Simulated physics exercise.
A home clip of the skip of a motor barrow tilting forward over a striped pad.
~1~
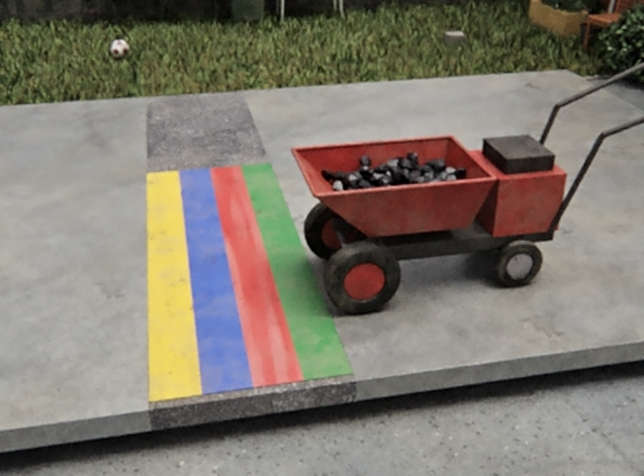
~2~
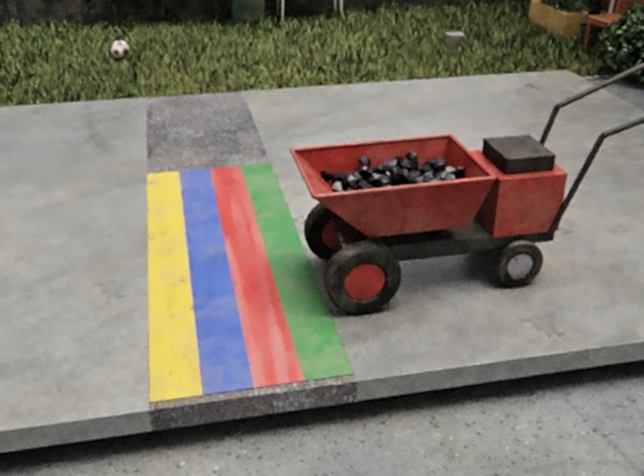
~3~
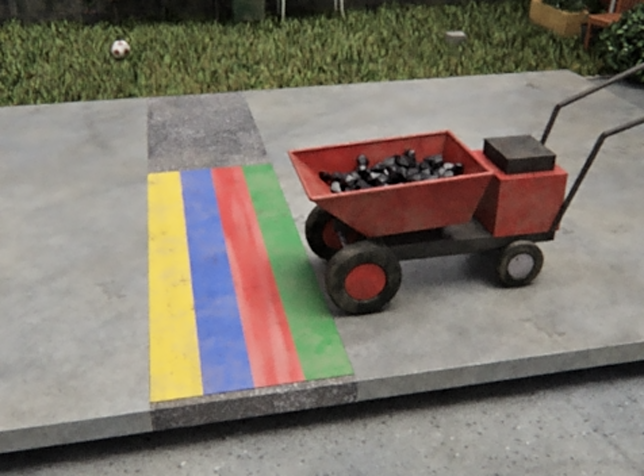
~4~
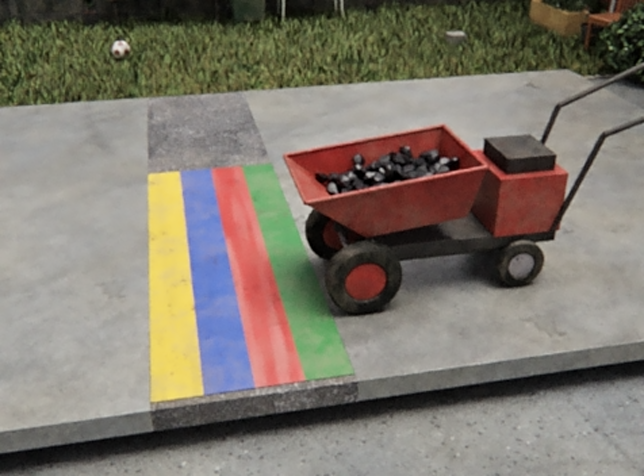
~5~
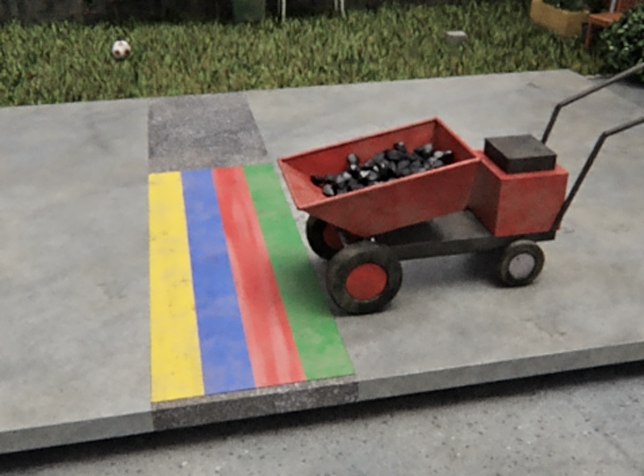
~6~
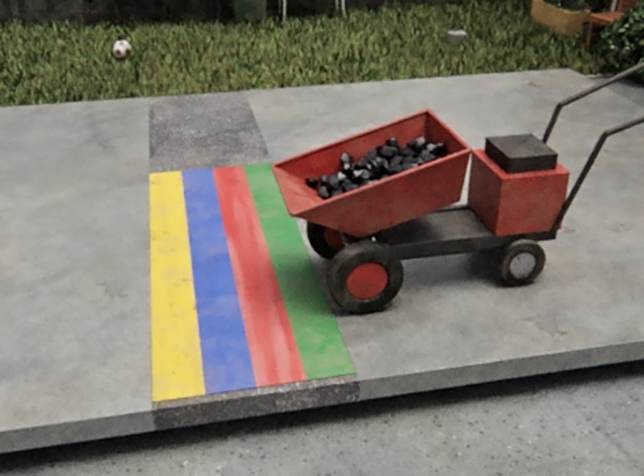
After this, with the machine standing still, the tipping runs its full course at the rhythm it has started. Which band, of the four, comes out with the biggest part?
The blue band comes out ahead.
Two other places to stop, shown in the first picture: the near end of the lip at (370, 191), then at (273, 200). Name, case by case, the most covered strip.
The strip in red first, the yellow strip second.
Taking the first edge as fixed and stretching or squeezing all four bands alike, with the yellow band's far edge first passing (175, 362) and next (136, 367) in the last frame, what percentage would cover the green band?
I'd estimate some 0 per cent, and then some 0 per cent.
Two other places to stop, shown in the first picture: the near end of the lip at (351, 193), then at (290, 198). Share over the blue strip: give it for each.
Roughly 20 per cent at the first spot and 30 per cent at the second.
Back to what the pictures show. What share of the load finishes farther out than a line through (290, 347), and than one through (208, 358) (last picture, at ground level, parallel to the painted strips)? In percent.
In order, some 70 % then some 20 %.
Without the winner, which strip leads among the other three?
In second place: The yellow one.
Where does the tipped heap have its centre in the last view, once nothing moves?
Resting centre, last frame: Roughly (212, 296).
Shortly afterwards, skip tipped steeply; the whole lot in the skip.
Next, skip tipped right over; near two thirds in the skip; a little over the red strip; near a quarter over the blue strip; only a few over the yellow strip.
Some moments later, skip tipped right over; near a quarter in the skip; a little over the red strip; near a third over the blue strip; near a quarter over the yellow strip; a little off the paint.
In the end, skip tipped right over; near a quarter in the skip; none at all over the green strip; a little over the red strip; near a third over the blue strip; near a quarter over the yellow strip; a little off the paint.
